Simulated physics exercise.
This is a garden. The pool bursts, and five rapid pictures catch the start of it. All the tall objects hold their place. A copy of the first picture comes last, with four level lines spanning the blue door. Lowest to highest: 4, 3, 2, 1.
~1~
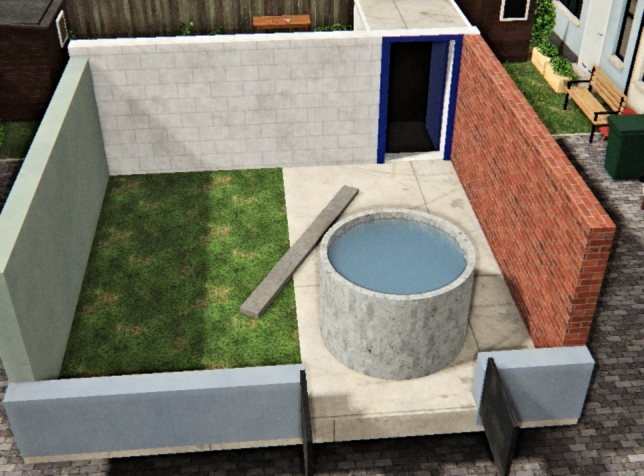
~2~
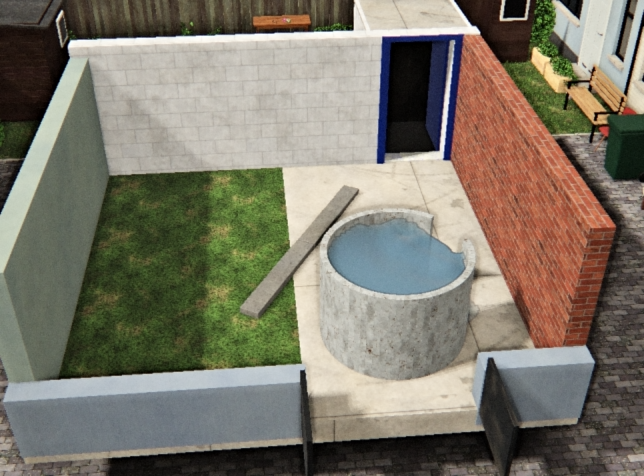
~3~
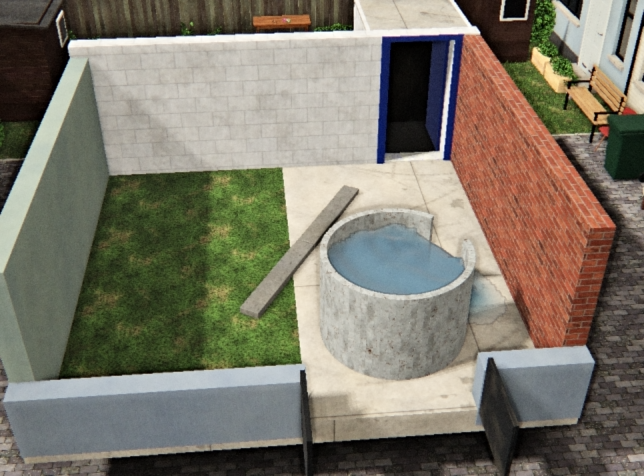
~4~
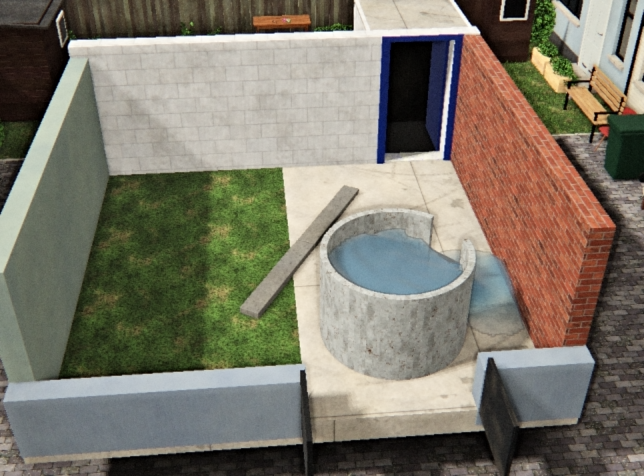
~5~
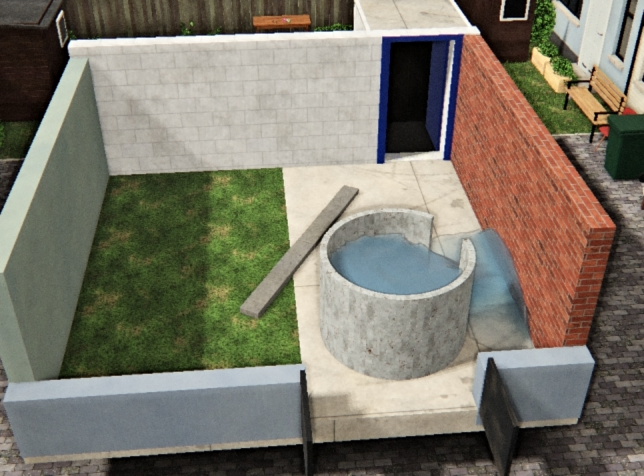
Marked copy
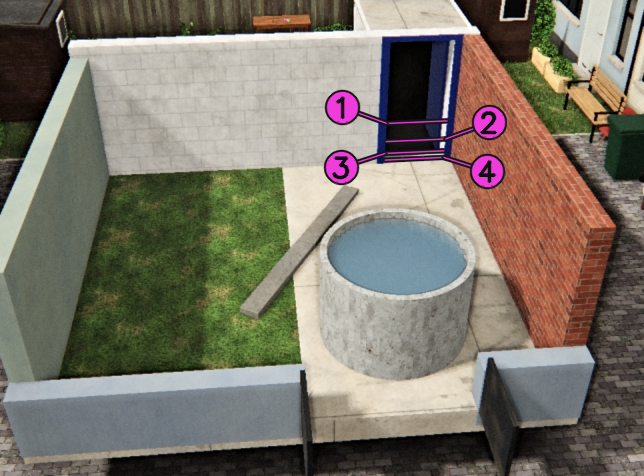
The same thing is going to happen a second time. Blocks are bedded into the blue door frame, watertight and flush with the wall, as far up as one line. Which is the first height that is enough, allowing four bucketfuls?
Go for 2.
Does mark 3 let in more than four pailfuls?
Yes, that goes wrong.
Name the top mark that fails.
That is mark 3.
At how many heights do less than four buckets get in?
Two of the four.
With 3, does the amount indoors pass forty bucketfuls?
No, less.
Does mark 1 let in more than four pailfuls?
No.
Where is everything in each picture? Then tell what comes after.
Water in the pool at rest, its middle at (397, 257); foot of the blue doorway at (414, 161); open gate at (393, 354), in the first frame.
Front seen at (473, 309), 1 % of the ground wet, in the second frame.
Front seen at (476, 278), 3 % of the ground wet, in the third frame.
Front seen at (490, 254), 5 % of the ground wet, in the fourth frame.
Front seen at (480, 232), 8 % of the ground wet, in the fifth frame.
On the marked copy, 1 at (417, 122); 2 at (415, 140); 3 at (414, 152); 4 at (414, 158); from the bottom up 4, 3, 2, 1.
With 1, nothing gets over.
With 2, a bucket or two gets in.
With 3, some 20 bucketfuls get in.
With 4, dozens of bucketfuls pour in.
